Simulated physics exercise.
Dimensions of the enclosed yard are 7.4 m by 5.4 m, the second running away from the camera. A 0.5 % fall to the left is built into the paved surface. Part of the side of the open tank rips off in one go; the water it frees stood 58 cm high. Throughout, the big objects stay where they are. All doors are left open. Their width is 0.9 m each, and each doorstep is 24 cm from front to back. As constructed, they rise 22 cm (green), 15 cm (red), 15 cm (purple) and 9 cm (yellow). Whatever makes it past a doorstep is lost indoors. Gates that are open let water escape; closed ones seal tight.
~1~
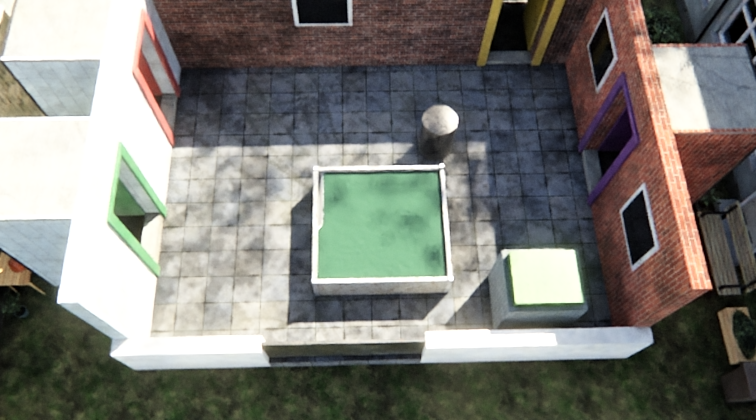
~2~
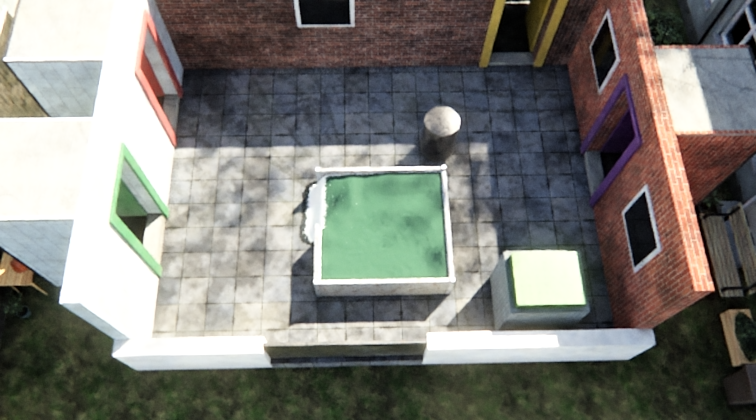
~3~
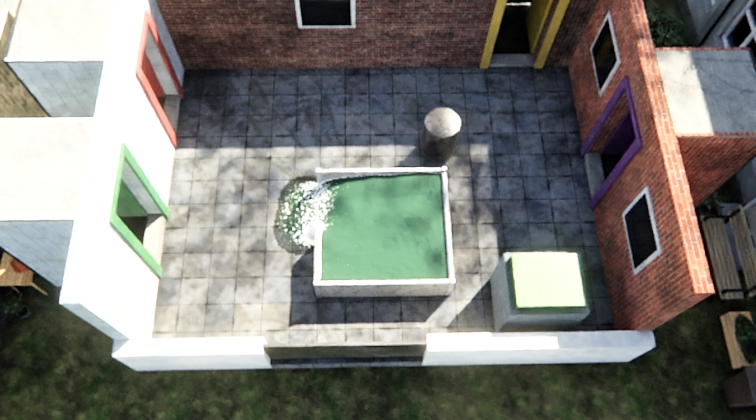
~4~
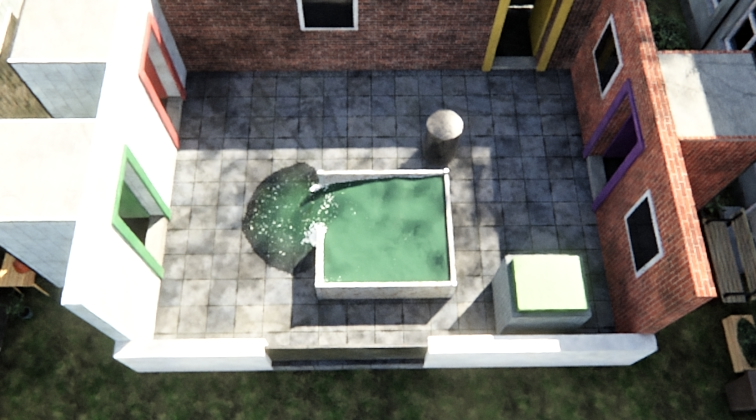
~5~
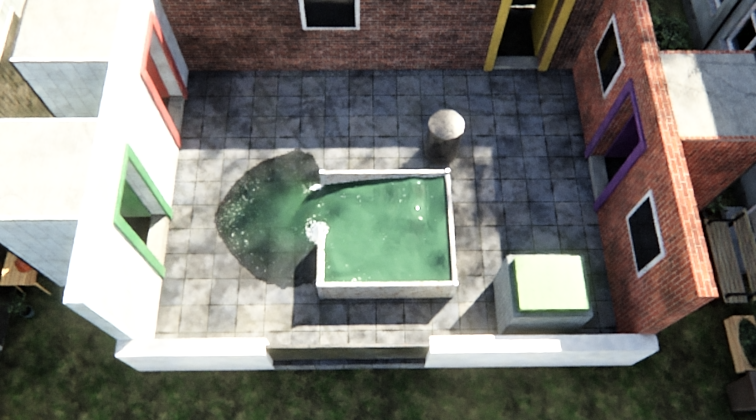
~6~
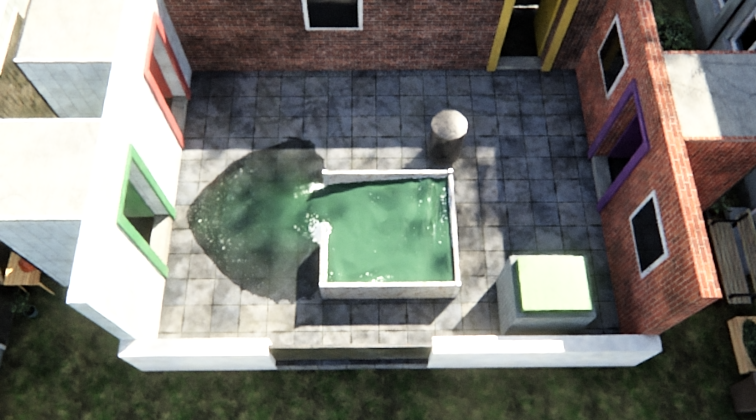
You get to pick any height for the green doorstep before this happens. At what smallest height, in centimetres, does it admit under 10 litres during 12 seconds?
At about 22.5 centimetres.
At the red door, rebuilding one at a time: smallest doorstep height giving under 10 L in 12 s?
Door red, min height approx. 16 cm.
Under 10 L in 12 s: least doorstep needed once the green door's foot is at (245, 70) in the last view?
Roughly 16 cm.
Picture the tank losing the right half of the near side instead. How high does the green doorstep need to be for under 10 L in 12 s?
That way, roughly 9.5 cm.
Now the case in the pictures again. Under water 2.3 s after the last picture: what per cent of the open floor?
Close to 30 per cent is wet.
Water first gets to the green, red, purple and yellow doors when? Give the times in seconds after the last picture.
Green: 0.2 s; red: 0.8 s; purple: 6.5 s; yellow: 4.5 s.
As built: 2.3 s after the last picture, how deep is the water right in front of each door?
Green door 22 cm, red door 16 cm, purple door 0 cm, yellow door 0 cm.
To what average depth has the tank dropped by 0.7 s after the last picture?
It averages near 42 cm.
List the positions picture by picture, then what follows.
Still water, 58 cm deep, in the open tank at (381, 224); the green door at (142, 218) is dry, in the first frame.
Water pours out at (321, 209) and has run 0.3 m, to (306, 238); about 5 cm deep outside, 58 cm at the back, in the second frame.
The front is at (278, 230), 0.7 m from the gap at (321, 210); 0.7 m2 of floor is wet, 58 cm left at the back, in the third frame.
The gap is at (323, 213), the front 1.3 m out at (249, 228); the back of the open tank holds 58 cm, in the fourth frame.
The front is at (222, 225), 1.8 m from the gap at (325, 212); 2.8 m2 of floor is wet, 58 cm left at the back, in the fifth frame.
Water pours out at (327, 212) and has run 2.3 m, to (194, 222); about 4 cm deep outside, 53 cm at the back; the green door at (151, 220), 2.7 m from the gap, is still 0.5 m from the nearest water, in the sixth frame.
Then, 0.7 s after the last picture water covers 25 % of the floor, deepest (33 cm) near (320, 215); 22 cm at the green door, 0 litres in over its 22 cm doorstep.
Then, 2.3 s after the last picture water covers 30 % of the floor, deepest (30 cm) near (192, 78); 22 cm at the green door, 9 litres in over its 22 cm doorstep.
Then, 11.3 s after the last picture water covers 100 % of the floor, deepest (10 cm) near (579, 92); 7 cm at the green door, 10 litres in over its 22 cm doorstep.
At the green door as built, the water peaked near 27 cm, 1.3 s after the last picture.
With a doorstep of 18.5 cm, 32 litres would have come in within the 12 s; with 25 cm, 2 litres. So under 10 litres takes about 22.5 cm.
